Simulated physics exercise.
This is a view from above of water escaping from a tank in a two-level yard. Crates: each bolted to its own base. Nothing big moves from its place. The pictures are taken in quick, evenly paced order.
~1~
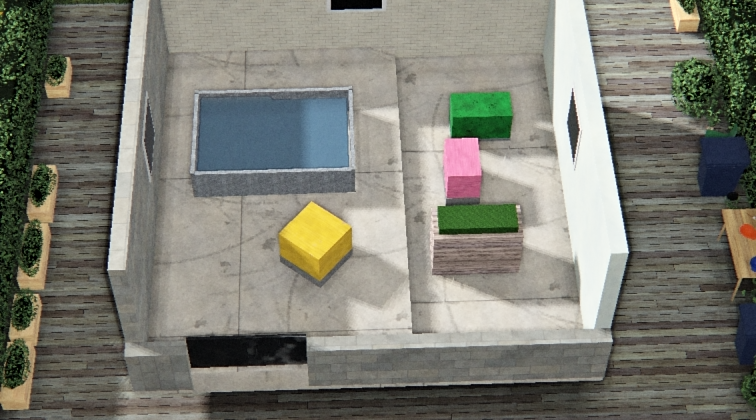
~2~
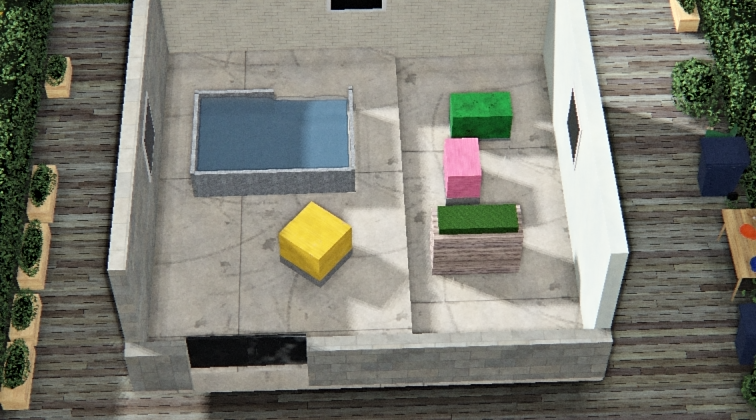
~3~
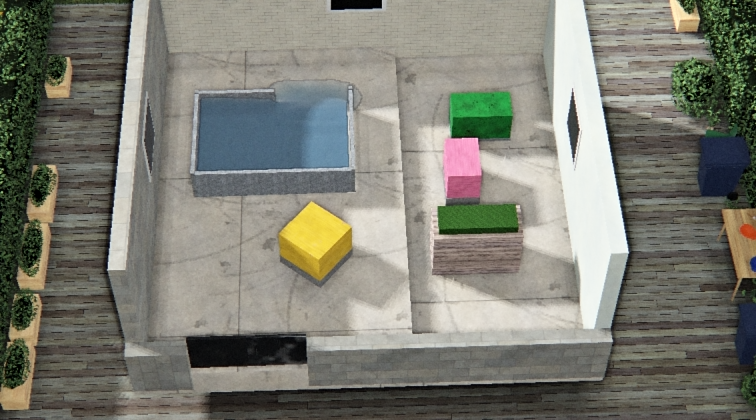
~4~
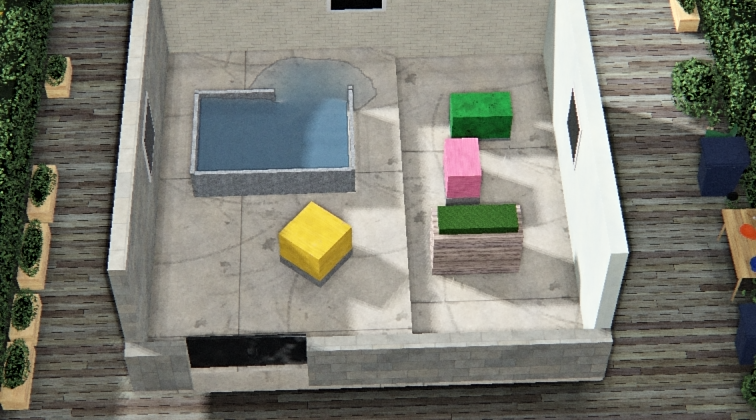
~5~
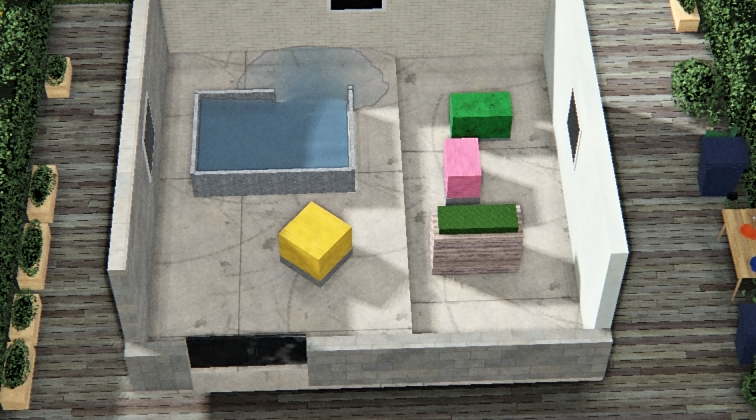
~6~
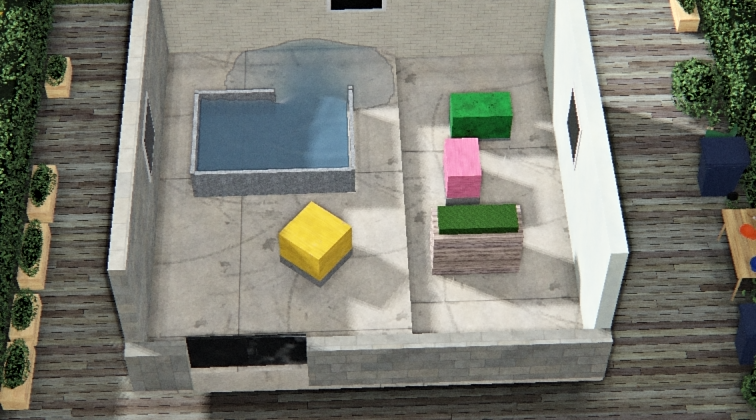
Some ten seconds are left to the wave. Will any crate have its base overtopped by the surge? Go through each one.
Each in turn: The yellow crate is spared, the pink crate is spared, the green crate is overtopped.
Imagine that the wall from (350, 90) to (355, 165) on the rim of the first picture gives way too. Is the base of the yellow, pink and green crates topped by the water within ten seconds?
Yellow crate is not reached; pink crate is reached; green crate is reached.
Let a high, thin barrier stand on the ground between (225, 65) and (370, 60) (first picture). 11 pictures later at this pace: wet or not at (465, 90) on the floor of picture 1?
At that place: Awash.
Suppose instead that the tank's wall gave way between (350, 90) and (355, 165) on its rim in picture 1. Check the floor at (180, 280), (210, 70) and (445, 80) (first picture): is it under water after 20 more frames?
As listed: Not flooded, free of water, wet.
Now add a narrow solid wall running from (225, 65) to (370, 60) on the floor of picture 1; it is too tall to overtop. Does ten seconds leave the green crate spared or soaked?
Well, the green crate one gets flooded in the end.
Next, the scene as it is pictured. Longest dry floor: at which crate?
That would be the crate marked yellow.
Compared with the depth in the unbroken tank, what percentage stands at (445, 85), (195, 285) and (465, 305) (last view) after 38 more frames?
About 8 per cent, then 6 per cent, then 0 per cent.
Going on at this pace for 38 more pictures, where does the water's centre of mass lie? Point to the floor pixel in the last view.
The spot I would choose is (330, 143).
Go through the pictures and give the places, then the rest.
The first frame shows the tank at (274, 133) is whole and still.
In the second frame, water pours out on the tank's far side and has run to a hidden place.
In the third frame, water pours out on the tank's far side and has run to (274, 89).
In the fourth frame, the front is at (288, 62), out from the gap on the tank's far side.
In the fifth frame, water pours out on the tank's far side and has run to (278, 50).
In the sixth frame, water pours out on the tank's far side and has run to (253, 51).
A moment on, water covers 10 % of the floor; the yellow crate not reached, the pink crate not reached, the green crate not reached.
Next, water covers 20 % of the floor; the yellow crate not reached, the pink crate not reached, the green crate not reached.
Then, water covers 35 % of the floor; the yellow crate not reached, the pink crate not reached, the green crate water round its plinth.
Later, water covers 65 % of the floor; the yellow crate not reached, the pink crate water round its plinth, the green crate water round its plinth.
In the end, water covers 85 % of the floor; the yellow crate stayed above the water, the pink crate stayed above the water, the green crate was topped.
